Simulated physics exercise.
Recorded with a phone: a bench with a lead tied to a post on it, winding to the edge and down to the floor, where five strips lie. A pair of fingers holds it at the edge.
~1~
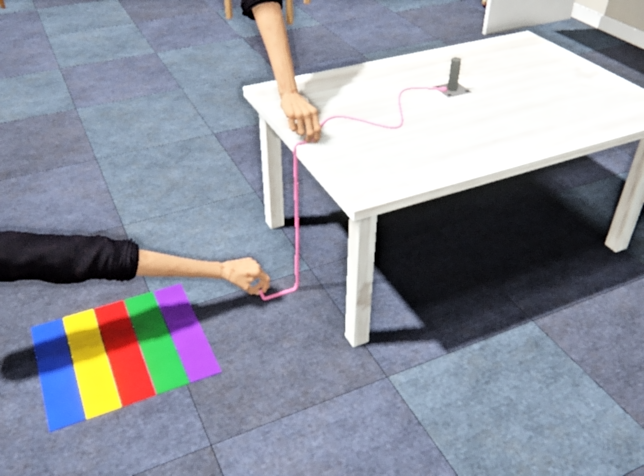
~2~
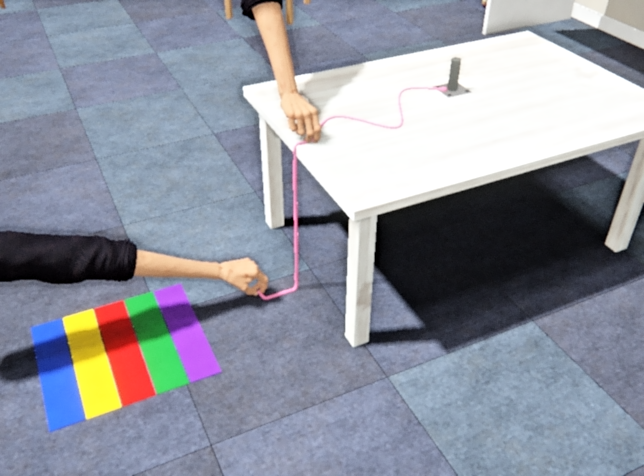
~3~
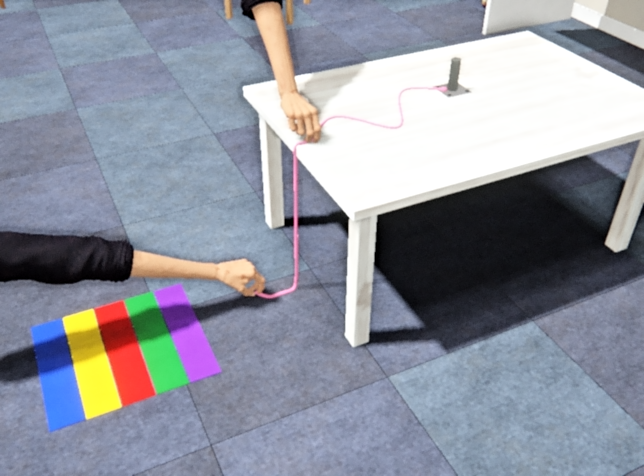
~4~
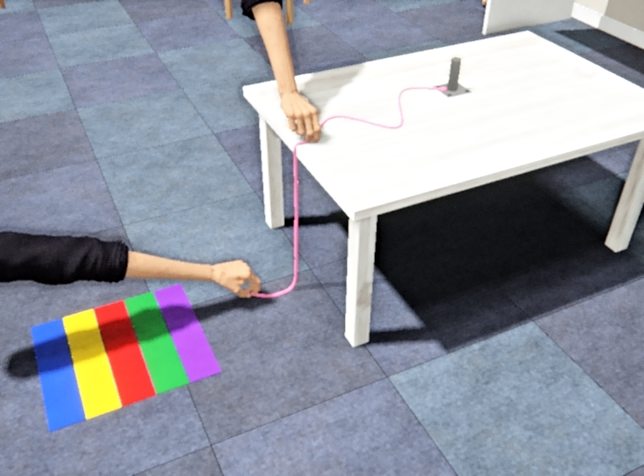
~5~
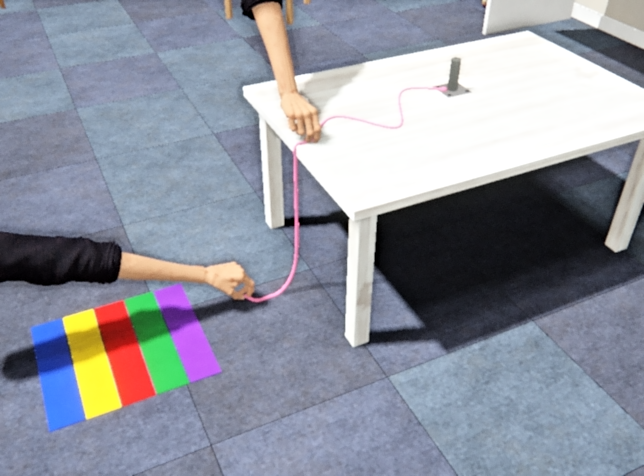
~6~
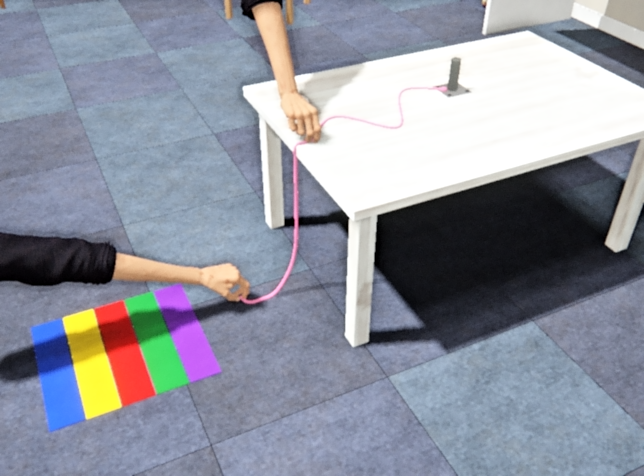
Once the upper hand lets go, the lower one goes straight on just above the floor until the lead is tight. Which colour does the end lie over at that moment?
It lies over blue.
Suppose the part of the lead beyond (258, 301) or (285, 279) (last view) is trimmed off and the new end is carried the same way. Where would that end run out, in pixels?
About (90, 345), then (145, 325).
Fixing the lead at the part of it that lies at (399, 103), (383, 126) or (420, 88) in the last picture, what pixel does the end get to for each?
First try around (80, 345), second around (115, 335), third around (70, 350).
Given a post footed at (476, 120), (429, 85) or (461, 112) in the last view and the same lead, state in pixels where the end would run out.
You'd get roughly (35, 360), (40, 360) and (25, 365), one for each try.
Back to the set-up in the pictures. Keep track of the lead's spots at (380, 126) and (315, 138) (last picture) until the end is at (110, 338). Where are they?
Well, the first one sits at (331, 129), and the second one sits at (274, 191).
Soon after, end near (110, 338); over red.
Then, end near (77, 348); over yellow.
At full stretch, end near (56, 354); over blue. Over blue.
